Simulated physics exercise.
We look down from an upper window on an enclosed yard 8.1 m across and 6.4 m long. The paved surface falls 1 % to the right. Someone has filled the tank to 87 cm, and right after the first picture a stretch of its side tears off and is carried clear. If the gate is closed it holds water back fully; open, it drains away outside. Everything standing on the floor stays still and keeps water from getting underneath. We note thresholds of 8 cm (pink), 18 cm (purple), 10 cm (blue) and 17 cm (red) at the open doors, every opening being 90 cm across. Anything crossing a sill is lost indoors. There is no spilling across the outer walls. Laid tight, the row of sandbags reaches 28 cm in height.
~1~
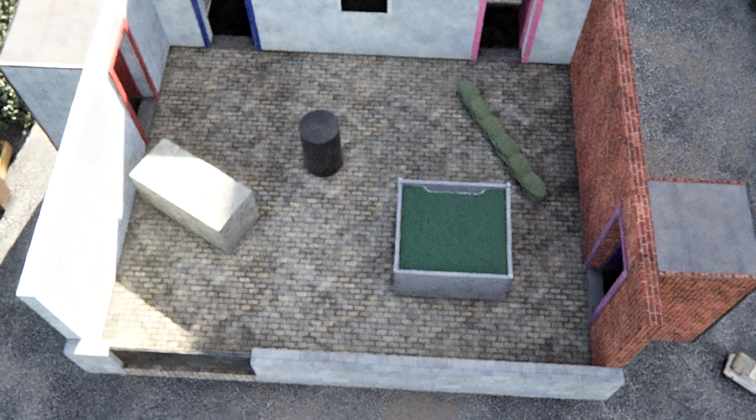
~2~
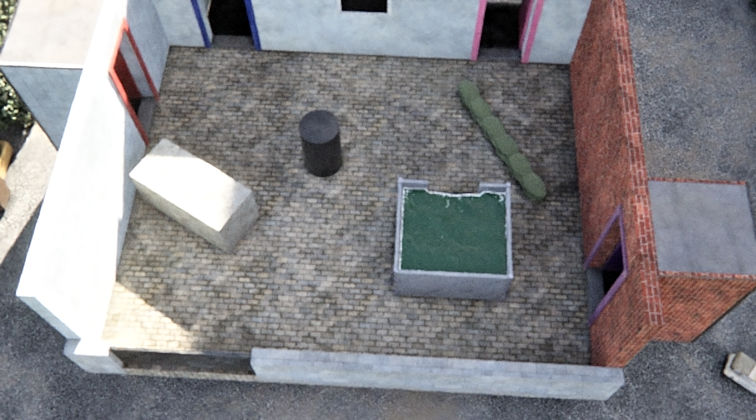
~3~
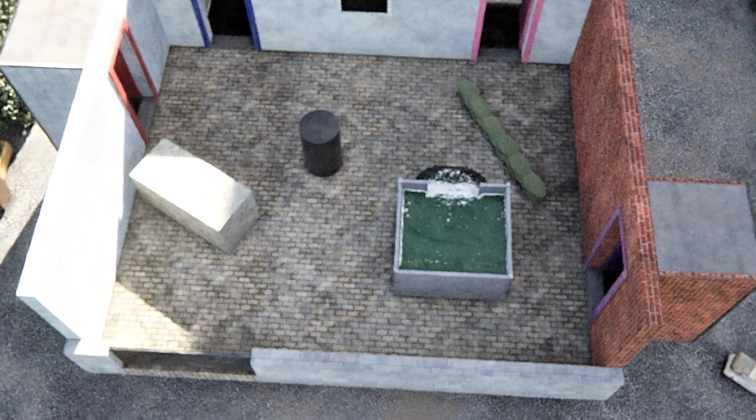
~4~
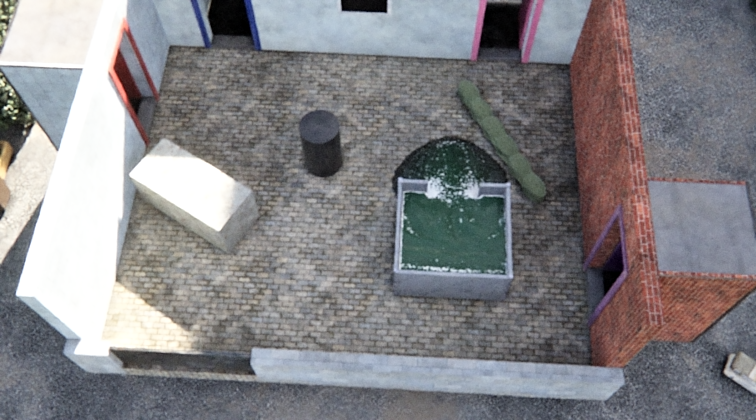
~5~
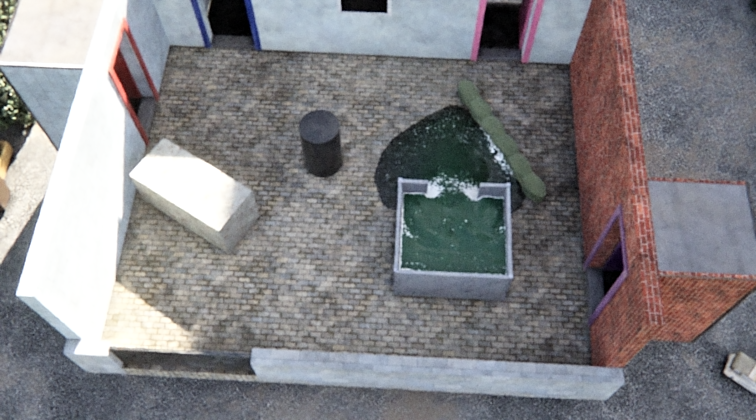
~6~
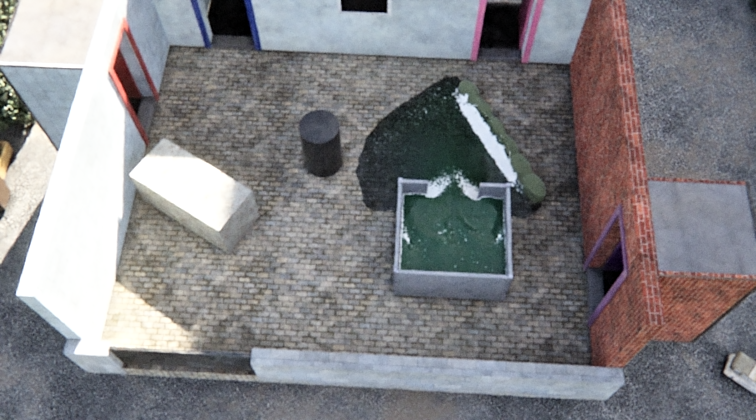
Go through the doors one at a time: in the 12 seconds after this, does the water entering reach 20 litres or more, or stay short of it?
My prediction: The pink door lets in a smaller amount than the limit; the purple door lets in a smaller amount than the limit; the blue door lets in a smaller amount than the limit; the red door lets in a smaller amount than the limit.
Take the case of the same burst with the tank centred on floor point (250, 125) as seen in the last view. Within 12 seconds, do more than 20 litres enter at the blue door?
Well, blue ends up beyond the mark.
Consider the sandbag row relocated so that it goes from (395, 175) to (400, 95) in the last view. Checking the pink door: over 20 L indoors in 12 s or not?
Pink: Exceeded.
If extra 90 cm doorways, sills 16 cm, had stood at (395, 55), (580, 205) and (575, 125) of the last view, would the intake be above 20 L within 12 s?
Door 1: Higher; door 2: Lower; door 3: Lower.
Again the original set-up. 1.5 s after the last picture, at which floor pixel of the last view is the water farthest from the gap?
Point: Roughly (241, 52) in the last view.
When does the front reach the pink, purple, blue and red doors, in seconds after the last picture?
Arrival times: Pink 0.7 seconds, purple 2.0 seconds, blue 1.6 seconds, red 2.6 seconds.
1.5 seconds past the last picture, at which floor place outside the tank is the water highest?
Roughly pixel (411, 60).
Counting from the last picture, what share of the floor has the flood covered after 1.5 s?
About 30 per cent.
Then, 0.7 s after the last picture water covers 25 % of the floor and is deepest (46 cm) near (420, 60); pink door 2 cm at the sill, 0 L in, purple door not reached, blue door not reached, red door not reached.
Then, 1.5 s after the last picture water covers 30 % of the floor and is deepest (37 cm) near (411, 60); pink door 5 cm at the sill, 0 L in, purple door not reached, blue door not reached, red door not reached.
Then, 2.8 s after the last picture water covers 50 % of the floor and is deepest (30 cm) near (177, 56); pink door 6 cm at the sill, 0 L in, purple door 3 cm at the sill, 0 L in, blue door 7 cm at the sill, 0 L in, red door 12 cm at the sill, 0 L in.
Then, 6.3 s after the last picture water covers 75 % of the floor and is deepest (16 cm) near (159, 181); pink door 4 cm at the sill, 0 L in, purple door 7 cm at the sill, 0 L in, blue door 8 cm at the sill, 3 L in, red door 13 cm at the sill, 0 L in.
Then, 11.3 s after the last picture water covers 90 % of the floor and is deepest (10 cm) near (486, 374); pink door 4 cm at the sill, 0 L in, purple door 6 cm at the sill, 0 L in, blue door 5 cm at the sill, 4 L in, red door 5 cm at the sill, 0 L in.
